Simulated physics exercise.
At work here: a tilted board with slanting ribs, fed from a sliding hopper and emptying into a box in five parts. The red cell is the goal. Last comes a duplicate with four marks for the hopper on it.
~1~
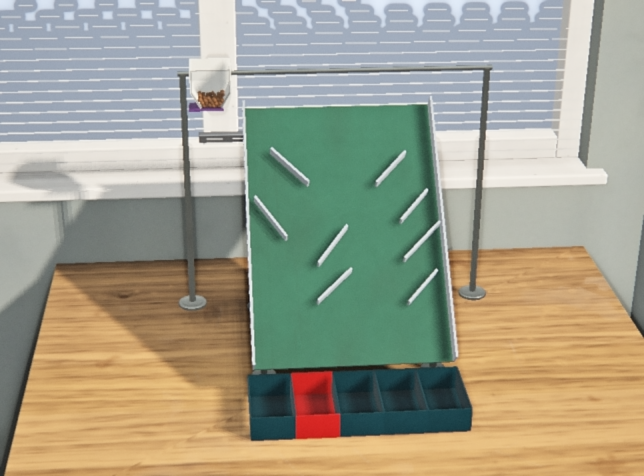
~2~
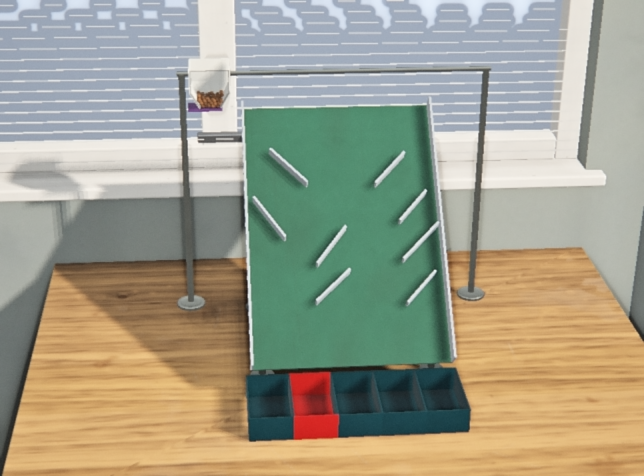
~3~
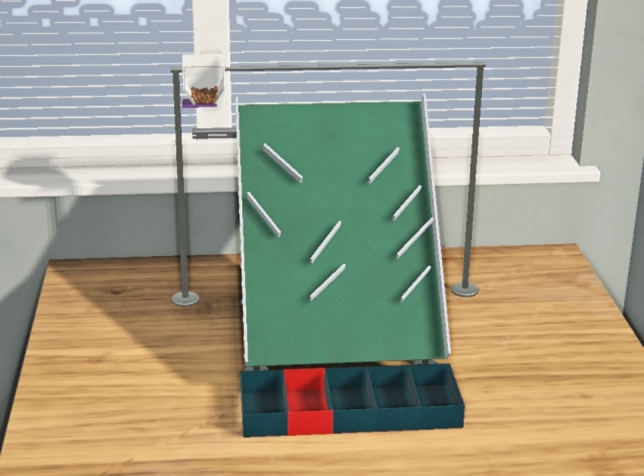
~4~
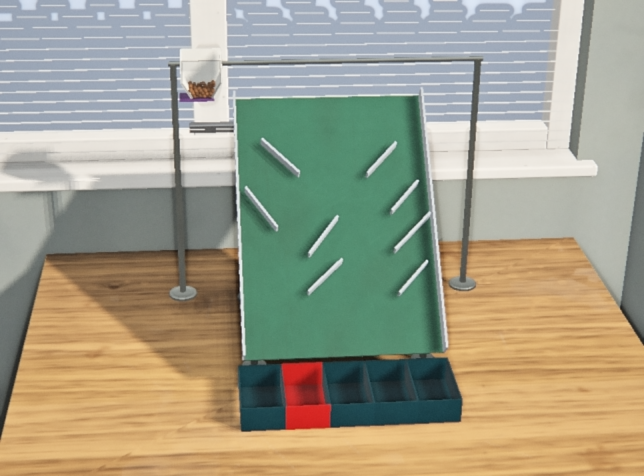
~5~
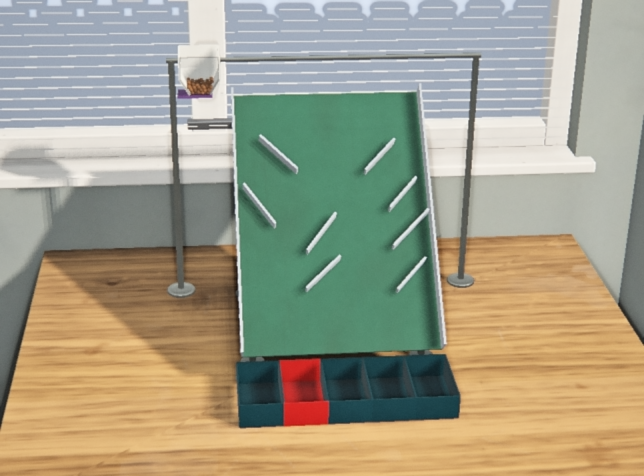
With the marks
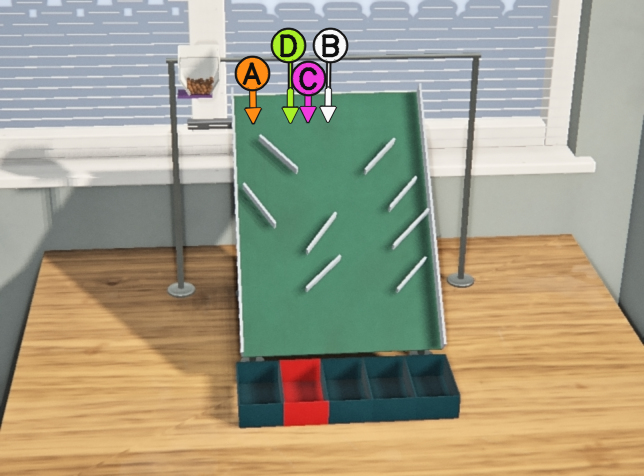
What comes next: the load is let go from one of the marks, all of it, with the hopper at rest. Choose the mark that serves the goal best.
A beats the others.
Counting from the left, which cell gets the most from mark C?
The first from the left.
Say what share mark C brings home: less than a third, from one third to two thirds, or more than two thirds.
Less than a third.
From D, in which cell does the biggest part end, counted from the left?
It is the first one.
On the marked copy, mark A meets the board at (253, 117); mark B meets the board at (327, 116); mark C meets the board at (307, 116); mark D meets the board at (290, 117).
For mark A, close to a third in the red cell, close to two thirds in other cells, only a few outside the box.
For mark B, only a few in the red cell, the bulk in other cells, a small share outside the box.
For mark C, only a few in the red cell, all but a few in other cells, only a few outside the box.
For mark D, only a few in the red cell, all but a few in other cells.
